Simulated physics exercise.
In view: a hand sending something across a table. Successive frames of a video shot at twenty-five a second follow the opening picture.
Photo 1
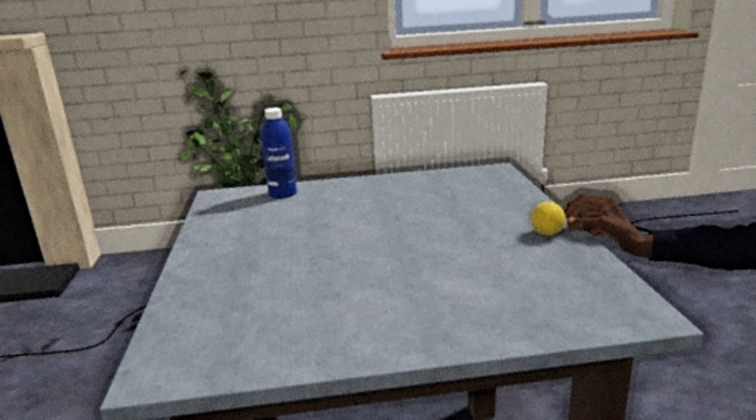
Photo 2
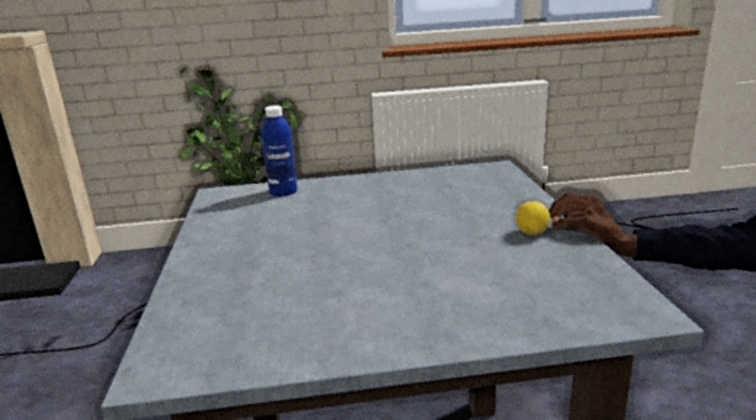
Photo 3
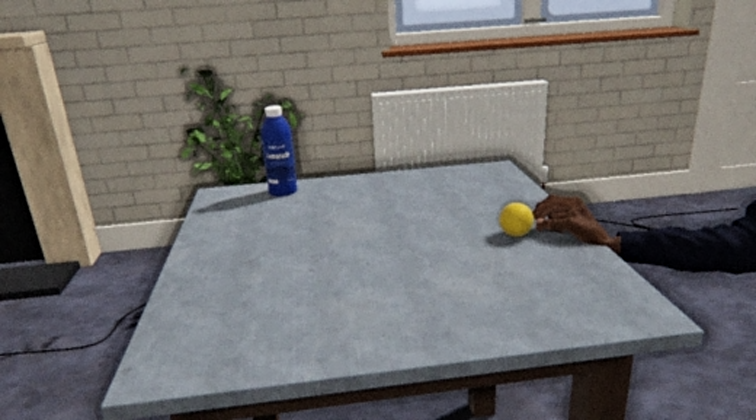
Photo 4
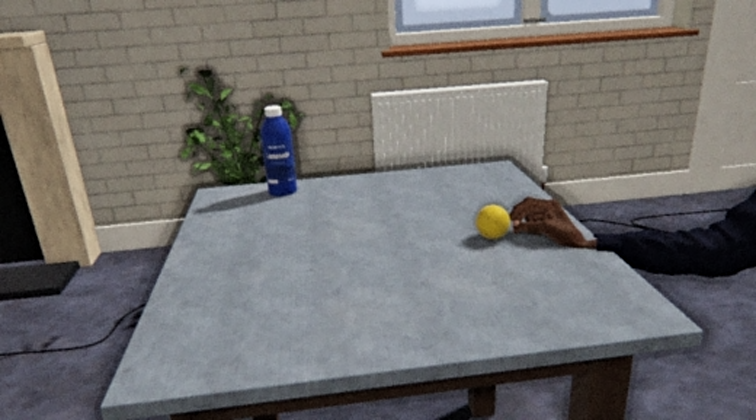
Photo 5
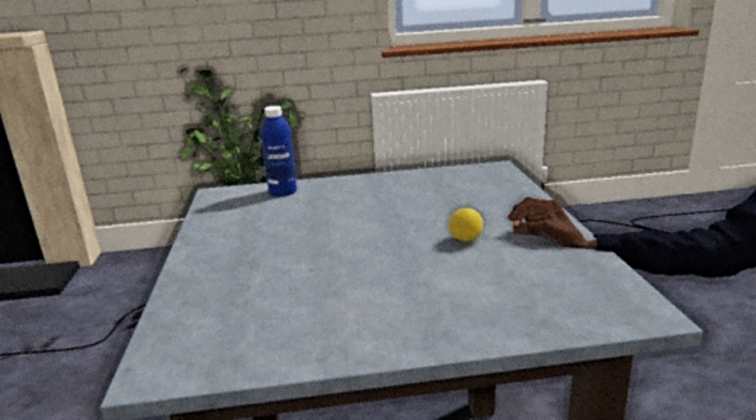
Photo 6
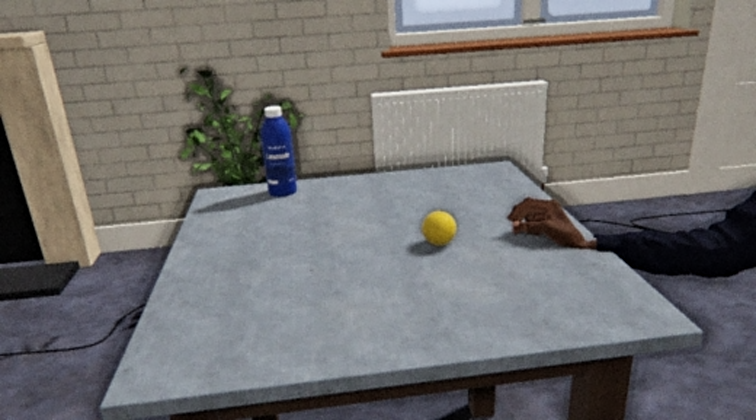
A yellow lemon sits near the right edge of a grey-topped table, seen from slightly above in a room with a brick wall, white radiator and window. A blue bottle with a white cap stands at the back left, before a green plant. A dark-sleeved hand pushes the lemon leftward, then stays still as the lemon moves on across the tabletop, the camera steady.
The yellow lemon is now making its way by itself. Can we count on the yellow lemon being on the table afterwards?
Departs the top.
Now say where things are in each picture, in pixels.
The first picture shows under the hand; yellow lemon (548, 219).
The second picture shows under the hand; yellow lemon (532, 218).
The third picture shows under the hand; yellow lemon (516, 220).
The fourth picture shows yellow lemon (493, 222).
The fifth picture shows yellow lemon (466, 225) shifted about its own width.
The sixth picture shows yellow lemon (440, 229) shifted well along.
Then, 0.30 s on from there, yellow lemon shifted well along near (252, 247).
Then, 0.70 s on from there, yellow lemon now off the table.
In the end, off the table, yellow lemon.
